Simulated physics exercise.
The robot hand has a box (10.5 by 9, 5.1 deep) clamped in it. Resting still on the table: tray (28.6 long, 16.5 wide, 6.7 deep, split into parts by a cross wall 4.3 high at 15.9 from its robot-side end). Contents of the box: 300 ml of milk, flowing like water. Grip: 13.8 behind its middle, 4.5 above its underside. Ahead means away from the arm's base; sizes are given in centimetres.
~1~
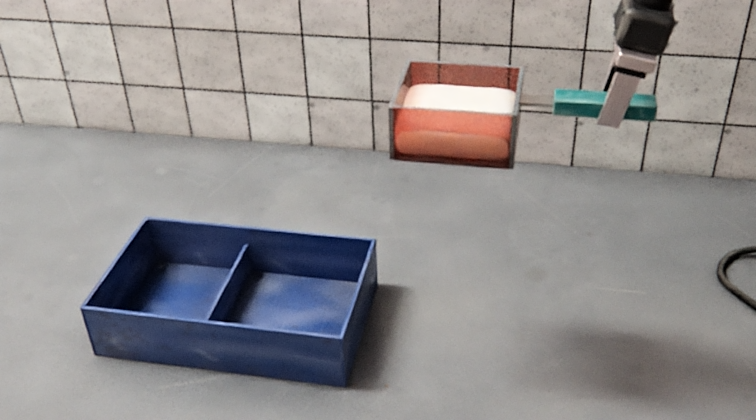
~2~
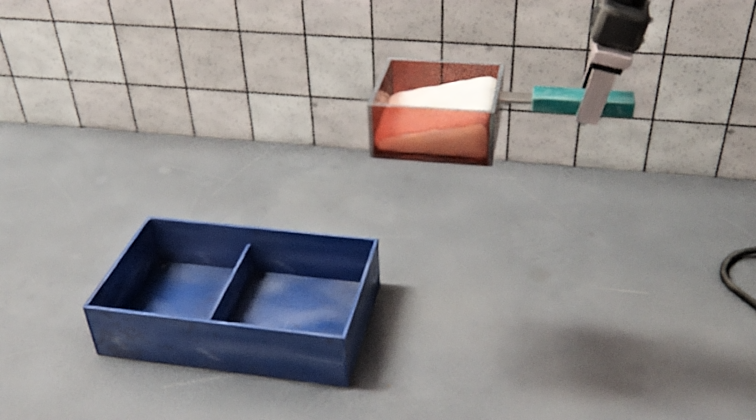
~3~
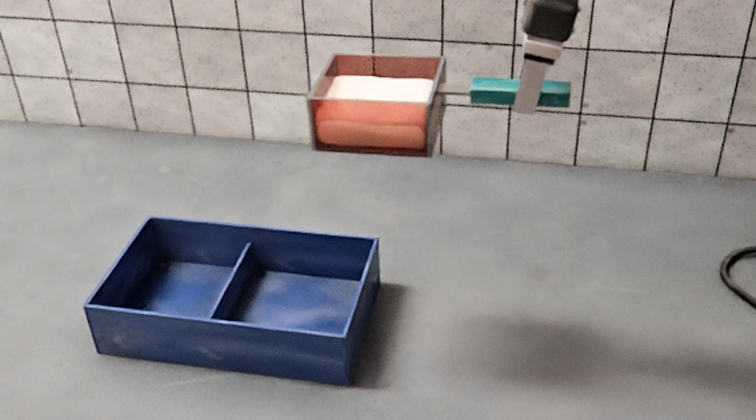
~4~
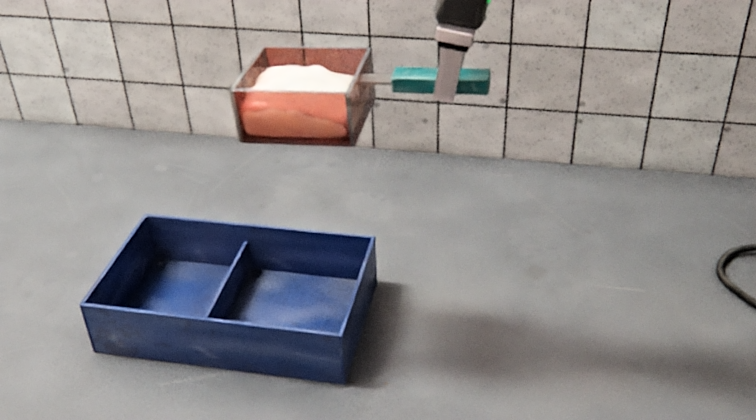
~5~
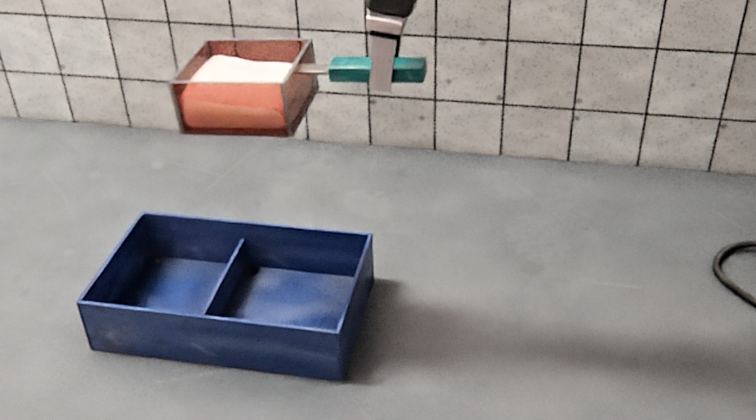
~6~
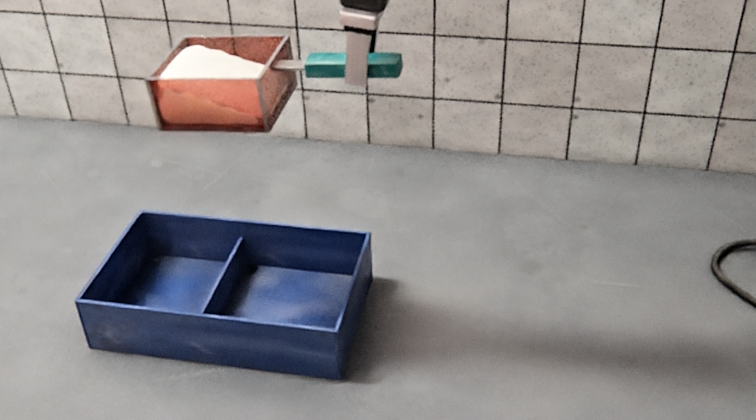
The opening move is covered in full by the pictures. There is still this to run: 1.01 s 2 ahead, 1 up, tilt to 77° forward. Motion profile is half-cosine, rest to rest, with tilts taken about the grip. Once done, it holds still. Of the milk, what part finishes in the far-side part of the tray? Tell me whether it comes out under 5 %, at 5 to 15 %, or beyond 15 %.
It comes out beyond 15 %.
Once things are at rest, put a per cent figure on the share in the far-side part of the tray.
It should be about 25 percent.
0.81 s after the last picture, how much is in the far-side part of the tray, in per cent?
Looks like about 25 per cent by then.
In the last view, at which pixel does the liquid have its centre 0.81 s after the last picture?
It is centred at about (250, 247).
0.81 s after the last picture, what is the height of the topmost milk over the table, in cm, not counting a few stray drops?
Roughly 18 centimetres high.
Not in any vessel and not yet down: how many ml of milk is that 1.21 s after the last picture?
Some 15 ml at that time.
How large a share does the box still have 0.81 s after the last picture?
45 percent or so.
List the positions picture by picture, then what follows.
Box floor at (458, 134), level; upper third of the milk around (458, 110), from x 395 to 515, top at y 65; 295 ml in the box, in the first picture.
Box floor at (438, 132), level; upper third of the milk around (464, 106), from x 375 to 495, top at y 60, in the second picture.
Box floor at (381, 125), tilted 1° forward; upper third of the milk around (384, 100), from x 320 to 460, top at y 75, in the third picture.
Box floor at (309, 116), tilted 3° forward; upper third of the milk around (296, 90), from x 240 to 425, top at y 65, in the fourth picture.
Box floor at (252, 107), tilted 4° forward; upper third of the milk around (240, 82), from x 180 to 310, top at y 60, in the fifth picture.
Box floor at (230, 104), tilted 4° forward; upper third of the milk around (200, 74), from x 155 to 290, top at y 45; 295 ml in the box, in the sixth picture.
Then, 0.40 s after the last picture, tilted 29° forward, liquid up to 26 above the table; 290 ml in the box, 5 ml in the air or running down outside.
Then, 0.81 s after the last picture, tilted 70° forward, liquid up to 44 above the table; 130 ml in the box, 70 ml in the far-side part, 60 ml in the robot-side part, 30 ml in the air or running down outside.
Then, 1.21 s after the last picture, tilted 77° forward, liquid up to 39 above the table; 145 ml in the robot-side part, 70 ml in the far-side part, 55 ml in the box, 10 ml on the table or floor, 15 ml in the air or running down outside.
Then, 2.01 s after the last picture, tilted 77° forward, liquid up to 16 above the table; 165 ml in the robot-side part, 70 ml in the far-side part, 40 ml in the box, 20 ml on the table or floor.
Final state, 165 ml in the robot-side part, 70 ml in the far-side part, 40 ml in the box, 20 ml on the table or floor. That is 25 % in the far-side part of the tray.
